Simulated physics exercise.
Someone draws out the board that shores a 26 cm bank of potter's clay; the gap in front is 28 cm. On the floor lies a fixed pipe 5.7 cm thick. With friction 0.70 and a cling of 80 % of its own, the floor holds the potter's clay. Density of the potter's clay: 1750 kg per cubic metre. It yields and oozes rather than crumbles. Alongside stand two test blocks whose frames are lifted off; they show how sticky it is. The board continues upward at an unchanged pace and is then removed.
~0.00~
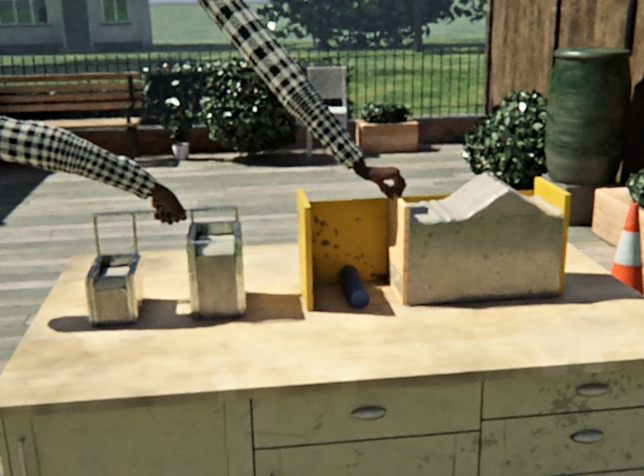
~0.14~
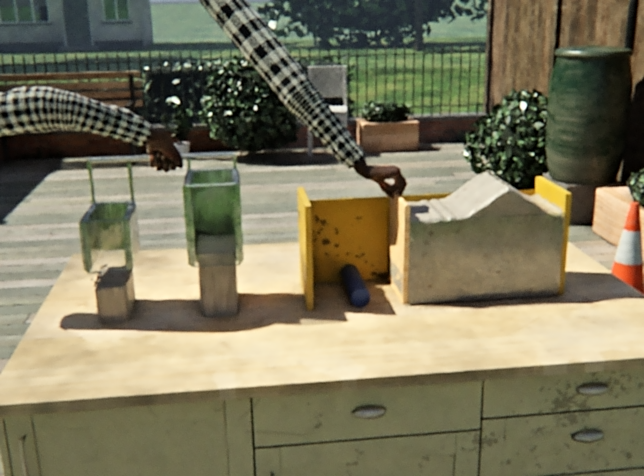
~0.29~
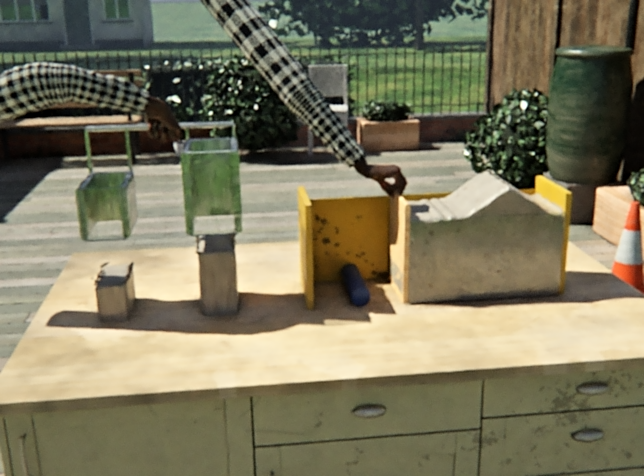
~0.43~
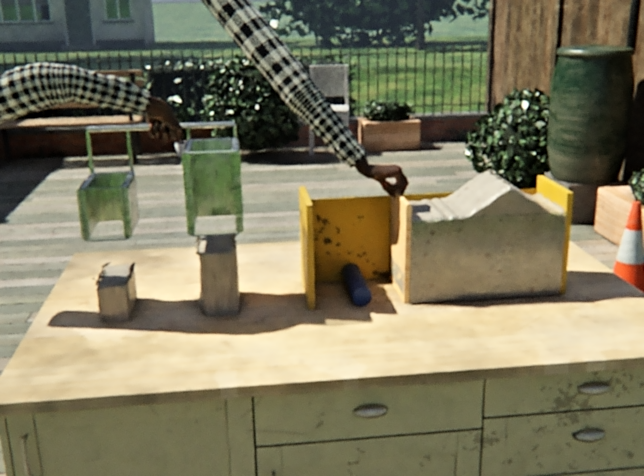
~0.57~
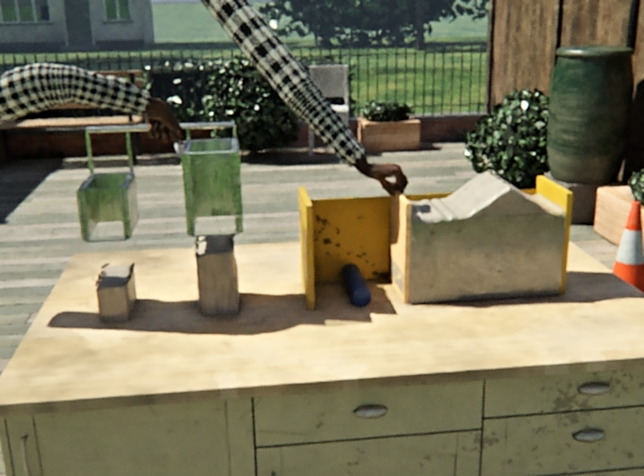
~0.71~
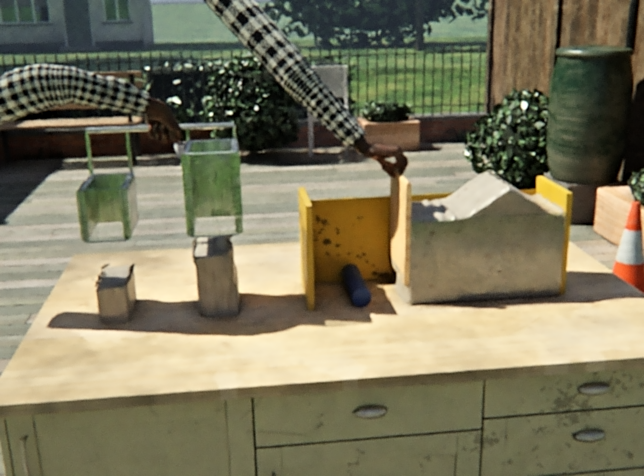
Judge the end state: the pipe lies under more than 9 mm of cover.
That is false.
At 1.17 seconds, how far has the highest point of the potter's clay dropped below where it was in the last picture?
About 0.5 cm.
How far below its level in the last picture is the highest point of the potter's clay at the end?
Measured change: Some 2.0 cm.
After 0.92 s, the face still stands and nothing lies on the pipe.
After 1.17 s, the face still stands and nothing lies on the pipe.
After 1.42 s, the face still stands and nothing lies on the pipe.
After 1.67 s, the fallen stuff reaches 5 % of the way across and nothing lies on the pipe.
After 2.70 s, the fallen stuff reaches 10 % of the way across and nothing lies on the pipe.
